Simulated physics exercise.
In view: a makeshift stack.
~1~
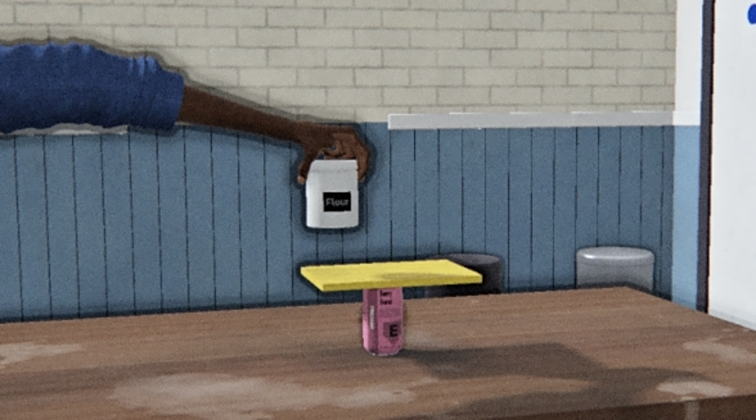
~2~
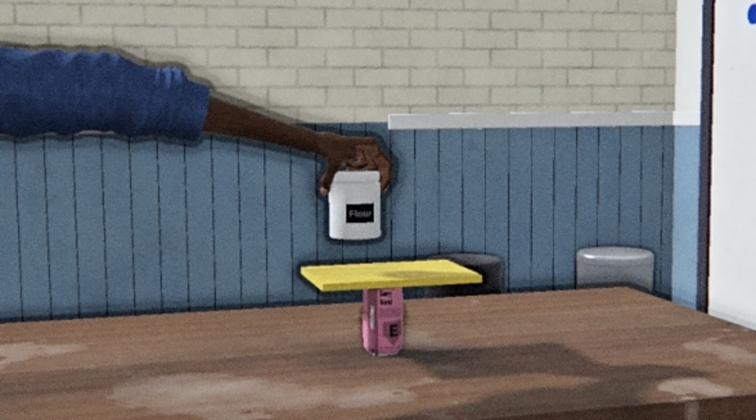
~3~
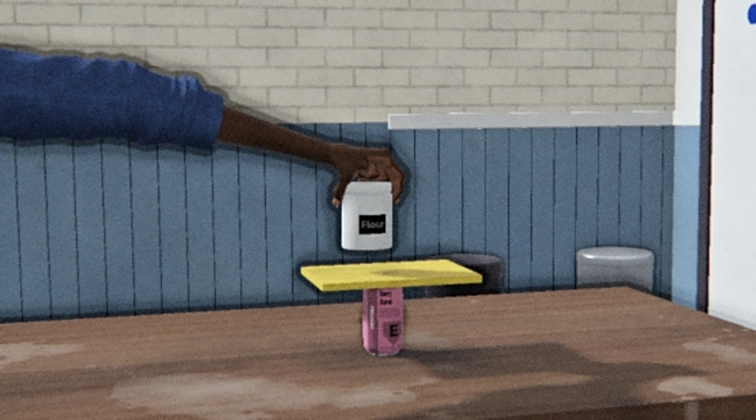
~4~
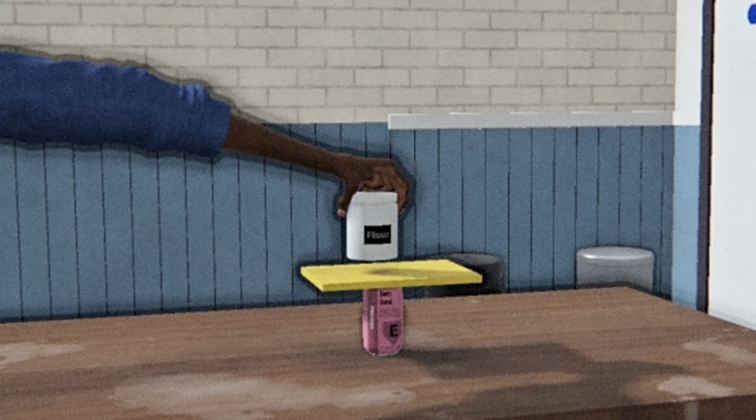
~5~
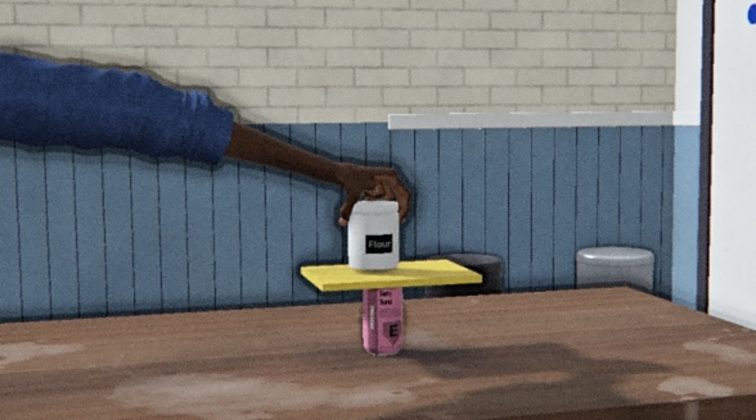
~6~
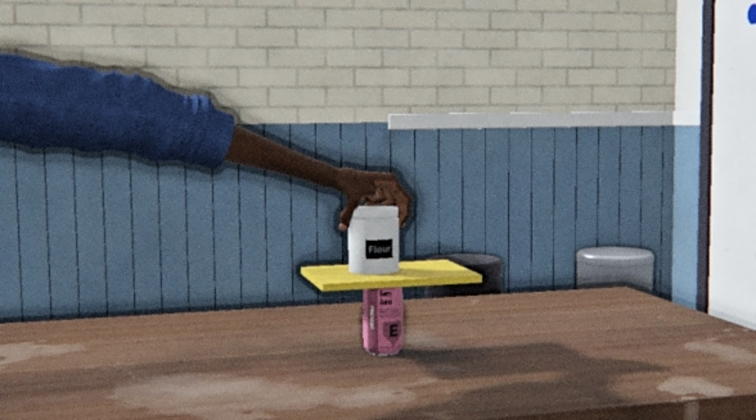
On a wooden table, a hand lowers a white jar onto a yellow board atop a pink can.
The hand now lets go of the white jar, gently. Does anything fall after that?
Outcome: The stack holds.
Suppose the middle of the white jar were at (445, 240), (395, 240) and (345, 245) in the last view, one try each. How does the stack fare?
In the first case it loses its balance; in the second case it holds; in the third case it gives way.
Then, 0.70 s later than the last frame, all is still.
Then, 1.70 s later than the last frame, white jar resting near (373, 240).
When it is over, all 3 as before. End places, in pixels of the last picture, white jar near (373, 240). The stack stays up.
